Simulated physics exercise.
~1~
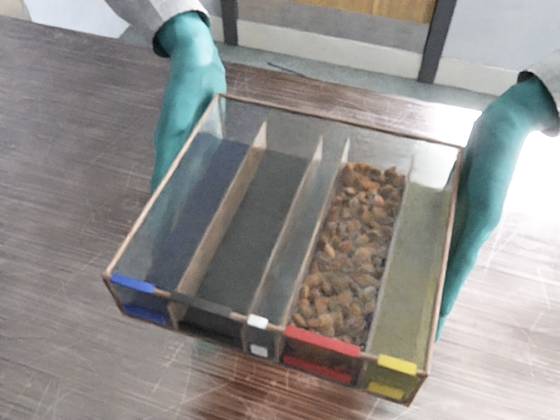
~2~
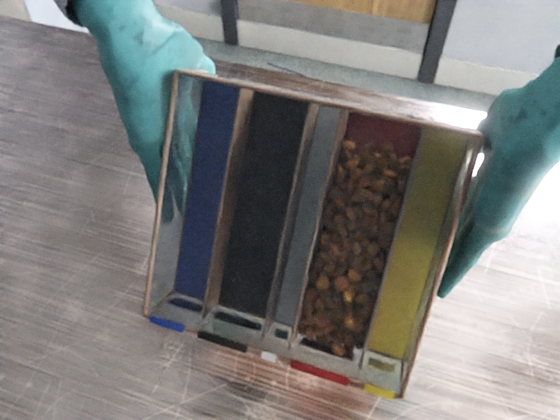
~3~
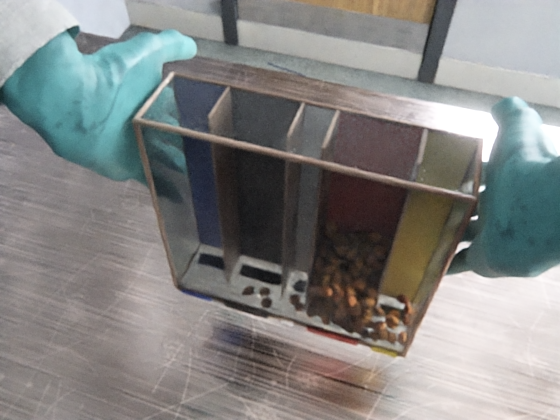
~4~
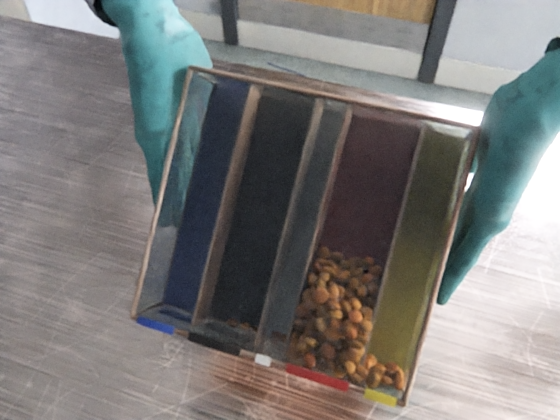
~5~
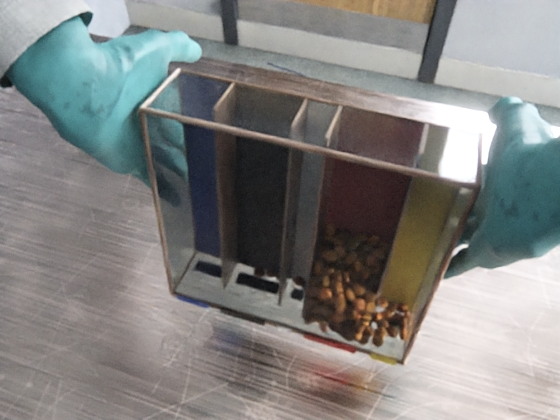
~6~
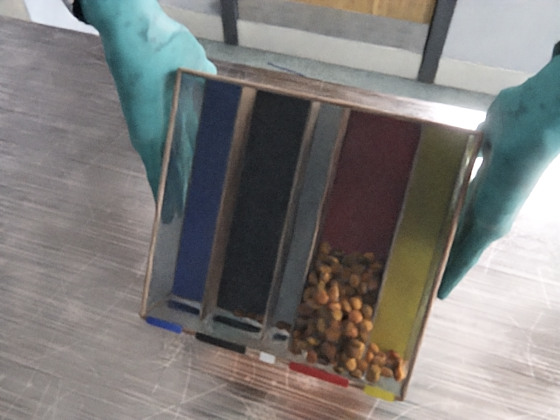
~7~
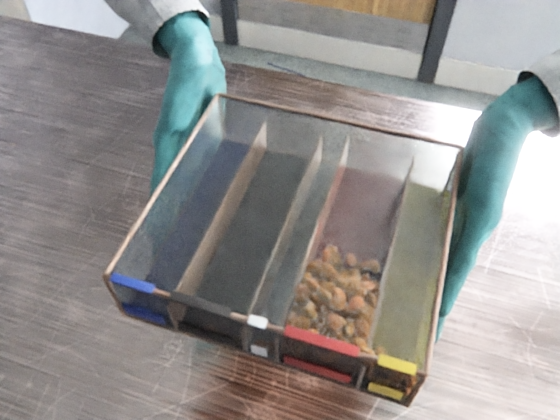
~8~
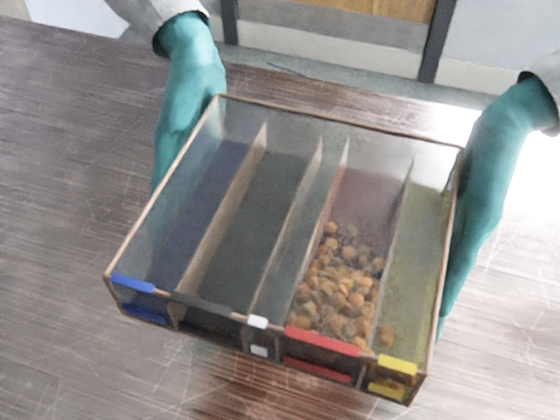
A person in green gloves held a clear-lidded box of brown kibble, tipped it up steeply, eased it back, and tipped it again before laying it flat, leaving nearly all the pieces bunched at the near end of the red section.
